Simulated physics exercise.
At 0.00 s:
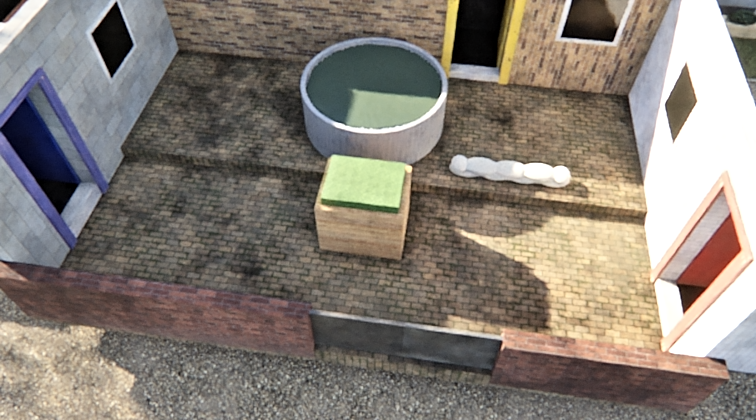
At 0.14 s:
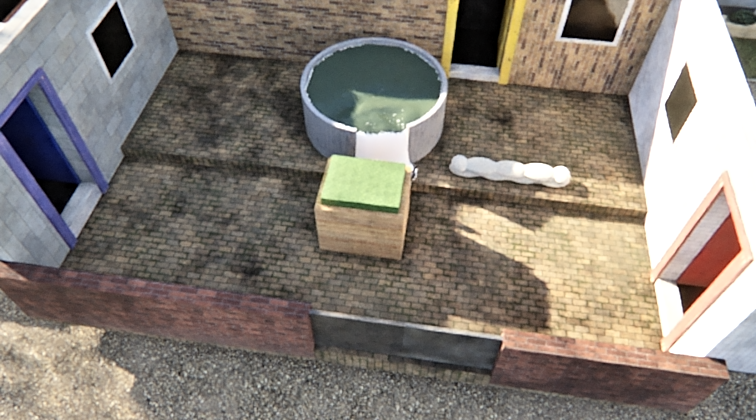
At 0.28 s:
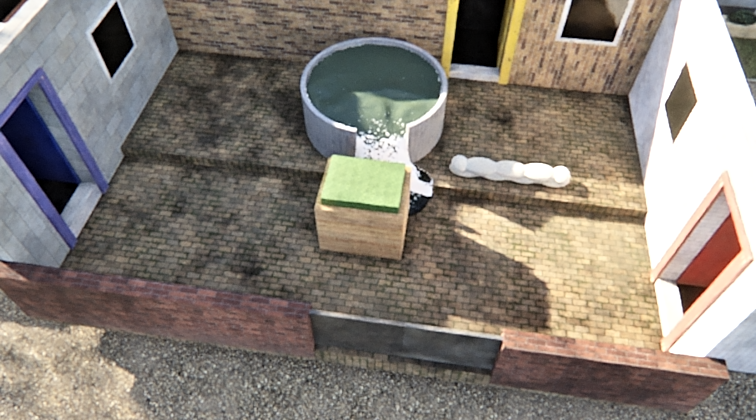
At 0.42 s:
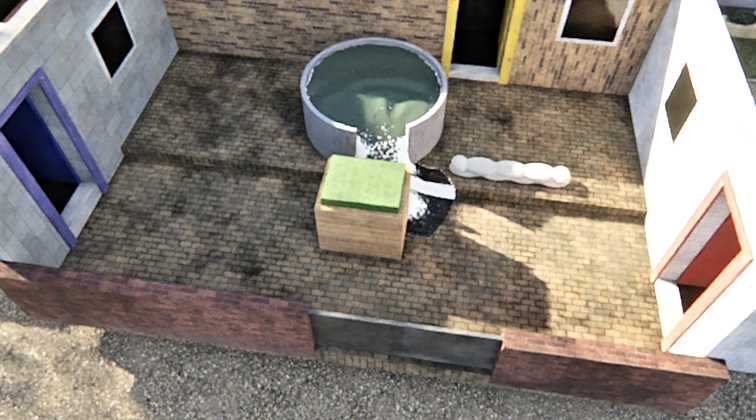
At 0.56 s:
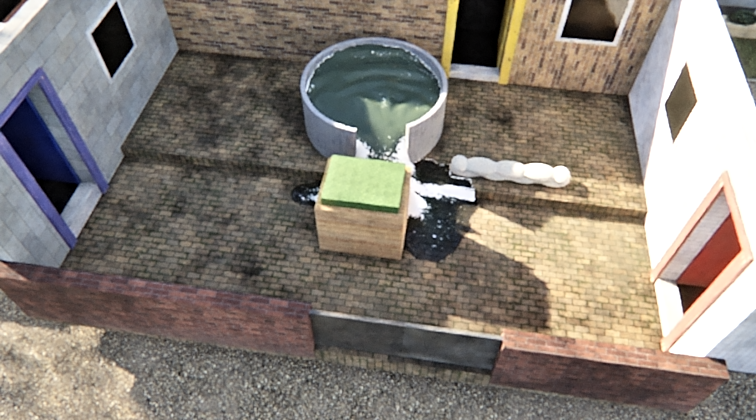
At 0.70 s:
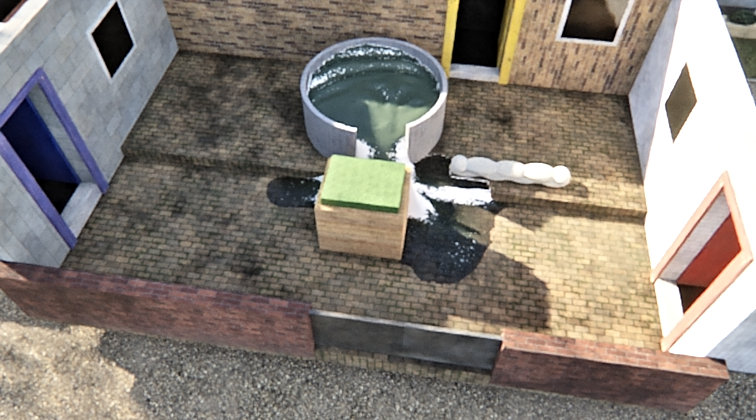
The video shows a brick-paved court with a round pool of still water; part of its near wall breaks away, and water pours out behind a green-topped wooden box, spreading across the paving to both sides, farther on the right.
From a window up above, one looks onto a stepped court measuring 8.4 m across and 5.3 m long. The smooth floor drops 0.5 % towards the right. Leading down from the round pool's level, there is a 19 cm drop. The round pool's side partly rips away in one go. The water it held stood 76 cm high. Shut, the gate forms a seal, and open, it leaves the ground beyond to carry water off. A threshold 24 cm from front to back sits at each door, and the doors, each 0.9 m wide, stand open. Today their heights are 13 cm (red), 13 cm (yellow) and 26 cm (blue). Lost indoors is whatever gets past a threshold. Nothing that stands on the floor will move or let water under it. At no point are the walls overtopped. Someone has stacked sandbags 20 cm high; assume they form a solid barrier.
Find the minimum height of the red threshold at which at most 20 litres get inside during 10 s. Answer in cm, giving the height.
The minimum is about 21 cm.
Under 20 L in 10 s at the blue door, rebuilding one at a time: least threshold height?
For blue: Close to 15 cm.
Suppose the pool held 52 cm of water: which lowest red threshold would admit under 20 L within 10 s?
Roughly 12.5 centimetres would do it.
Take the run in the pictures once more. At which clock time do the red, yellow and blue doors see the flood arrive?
Red 1.8 s, yellow not in the 10 s, blue 2.0 s.
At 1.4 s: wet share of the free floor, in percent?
25 %.
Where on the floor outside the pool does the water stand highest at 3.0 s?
Around (380, 201).
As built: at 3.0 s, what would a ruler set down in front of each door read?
In cm: Red 23, yellow 0, blue 18.
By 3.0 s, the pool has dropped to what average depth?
About 37 centimetres.
After 1.4 s water covers 25 % of the floor, deepest (68 cm) near (380, 201); it has not reached the red door.
After 3.0 s water covers 40 % of the floor, deepest (46 cm) near (380, 201); 23 cm at the red door, 46 litres in over its 13 cm threshold.
After 10.0 s water covers 55 % of the floor, deepest (18 cm) near (576, 370); 15 cm at the red door, 121 litres in over its 13 cm threshold.
At the red door as built, the water arrived by 1.8 s and peaked near 25 cm at 2.8 s.
With a threshold of 18 cm, 39 litres would have come in within the 10 s; with 24.5 cm, 6 litres. So under 20 litres takes about 21 cm.
